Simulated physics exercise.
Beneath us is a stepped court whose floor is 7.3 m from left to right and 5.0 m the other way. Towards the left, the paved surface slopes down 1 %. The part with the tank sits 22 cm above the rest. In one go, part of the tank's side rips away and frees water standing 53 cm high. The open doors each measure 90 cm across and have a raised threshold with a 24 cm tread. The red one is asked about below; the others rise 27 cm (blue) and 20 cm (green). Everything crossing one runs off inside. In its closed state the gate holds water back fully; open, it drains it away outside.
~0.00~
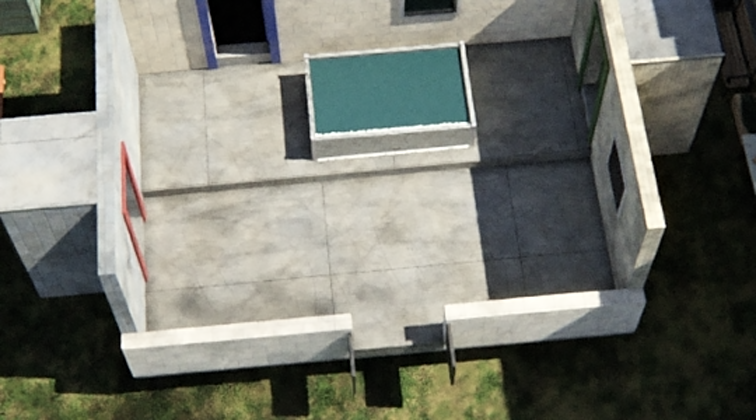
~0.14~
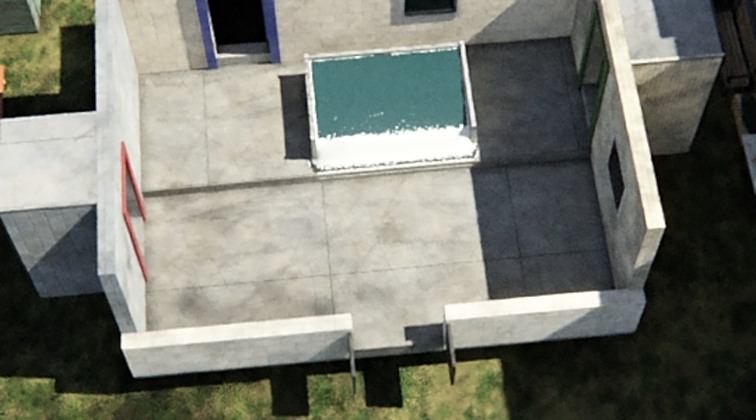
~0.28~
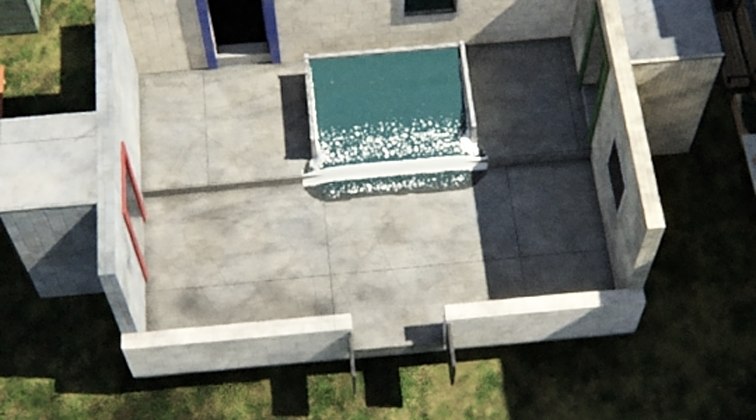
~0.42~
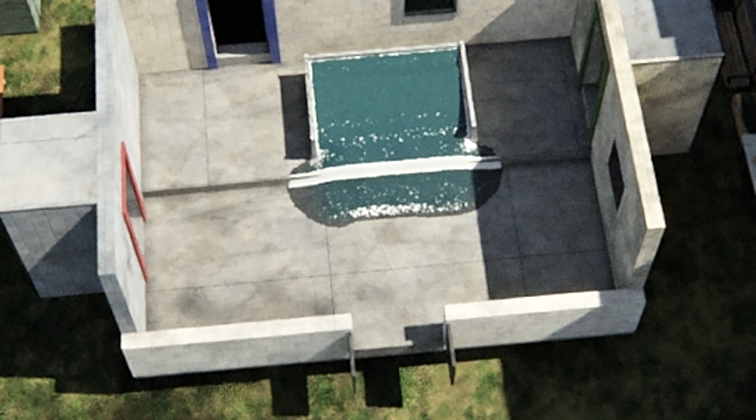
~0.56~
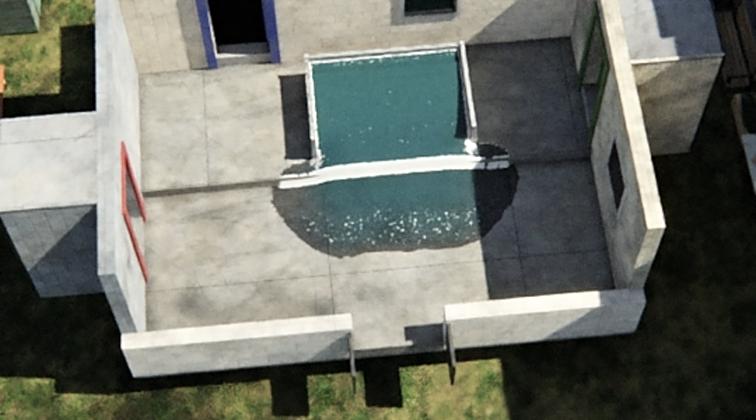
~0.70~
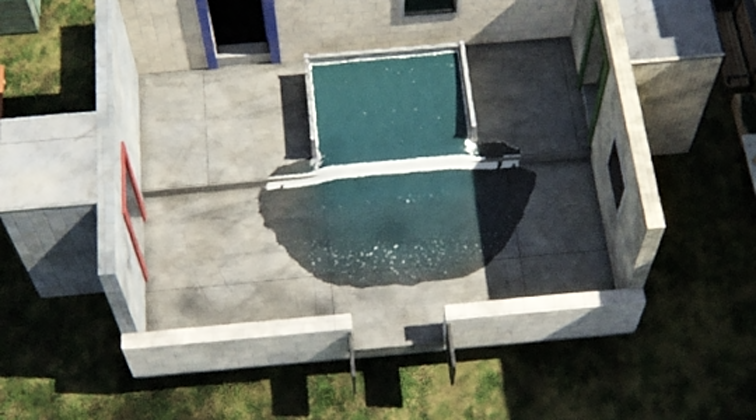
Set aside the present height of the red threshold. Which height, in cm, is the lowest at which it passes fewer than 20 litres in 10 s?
Close to 6.5 cm.
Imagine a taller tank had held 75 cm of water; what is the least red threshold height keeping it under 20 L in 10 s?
Roughly 10.0 cm high.
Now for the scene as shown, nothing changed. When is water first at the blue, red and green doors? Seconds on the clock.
Arrival: Blue not within the 10 s, red 3.2 s, green not within the 10 s.
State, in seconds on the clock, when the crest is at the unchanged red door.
I'd say near 7.0 seconds.
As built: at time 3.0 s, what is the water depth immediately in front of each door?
Blue door 0 cm, red door 0 cm, green door 0 cm.
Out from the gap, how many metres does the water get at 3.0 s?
Close to 5.2 metres, I'd say.
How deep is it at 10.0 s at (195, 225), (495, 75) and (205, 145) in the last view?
Depth: About 7, 0, 0 cm.
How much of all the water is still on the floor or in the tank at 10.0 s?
Something near 58 out of a hundred parts.
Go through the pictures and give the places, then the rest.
In the first frame, the tank at (389, 93) is whole and still, 53 cm deep; the red door at (135, 218) is dry.
In the second frame, water pours out at (393, 144) and has run 0.3 m, to (321, 170); about 7 cm deep outside, 53 cm at the back.
In the third frame, the front is at (323, 197), 0.6 m from the gap at (393, 145); 1.6 m2 of floor is wet, 53 cm left at the back.
In the fourth frame, water pours out at (393, 146) and has run 1.1 m, to (333, 222); about 10 cm deep outside, 49 cm at the back.
In the fifth frame, the gap is at (393, 146), the front 1.6 m out at (351, 251); the back of the tank holds 44 cm.
In the sixth frame, water pours out at (393, 146) and has run 2.2 m, to (407, 280); about 6 cm deep outside, 44 cm at the back; 2.3 m in a straight line remain to the red door at (135, 218).
After 1.4 s water covers 40 % of the floor, deepest (22 cm) near (452, 326); it has not reached the red door.
After 3.0 s water covers 50 % of the floor, deepest (25 cm) near (148, 355); it has not reached the red door.
After 10.0 s water covers 65 % of the floor, deepest (12 cm) near (195, 350); 10 cm at the red door, 0 litres in over its 20 cm threshold.
At the red door as built, the water arrived by 3.3 s and peaked near 10 cm at 7.2 s.
Run again over the same 10 s with other heights there, 37 litres in over 5 cm, 8 litres over 8 cm. The limit of 20 litres is kept from about 6.5 cm up.
